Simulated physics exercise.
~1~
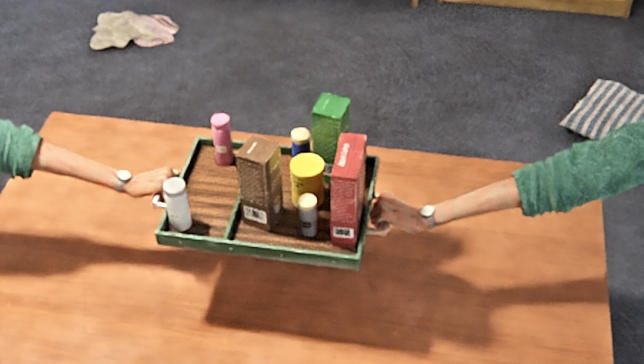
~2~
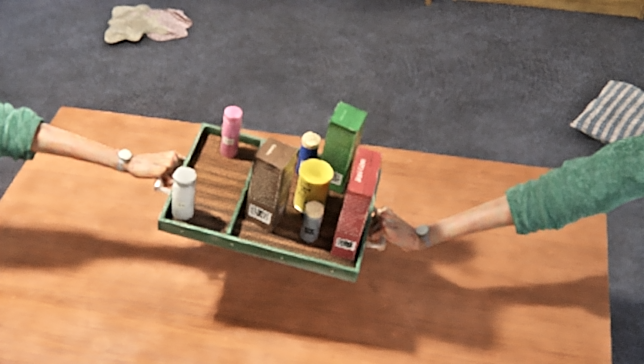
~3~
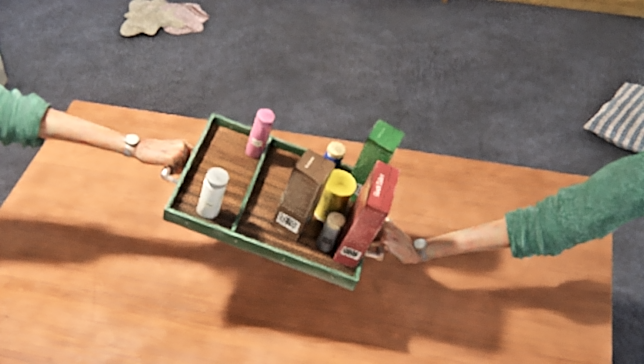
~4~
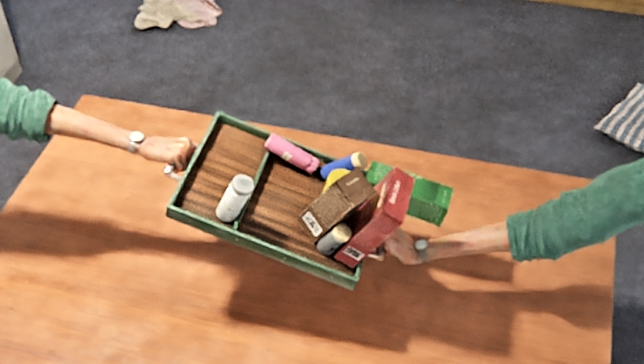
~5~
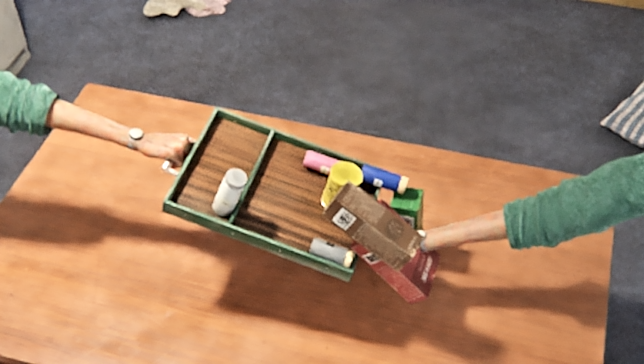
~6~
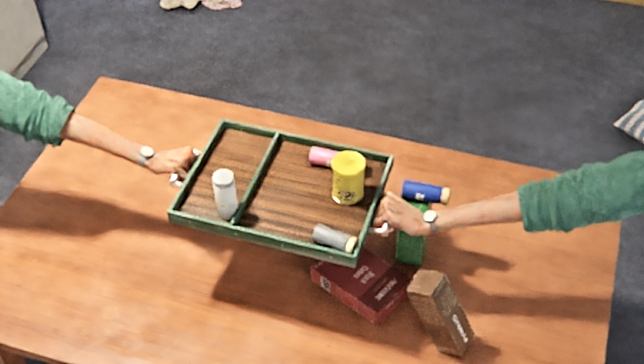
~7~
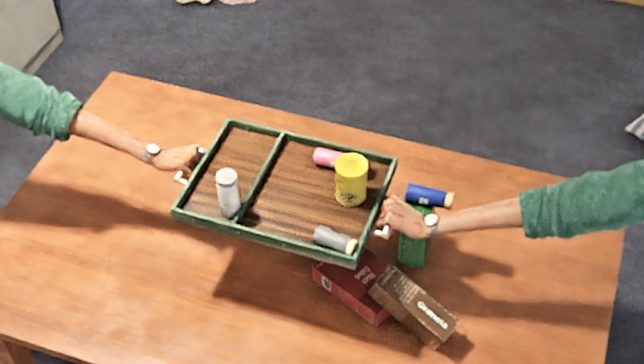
Two hands tipped a loaded green-rimmed tray down to the right until the green and brown cartons, red packet and blue shaker slid off onto the table, then levelled it with the white shaker and yellow tin upright beside the toppled pink and grey shakers.
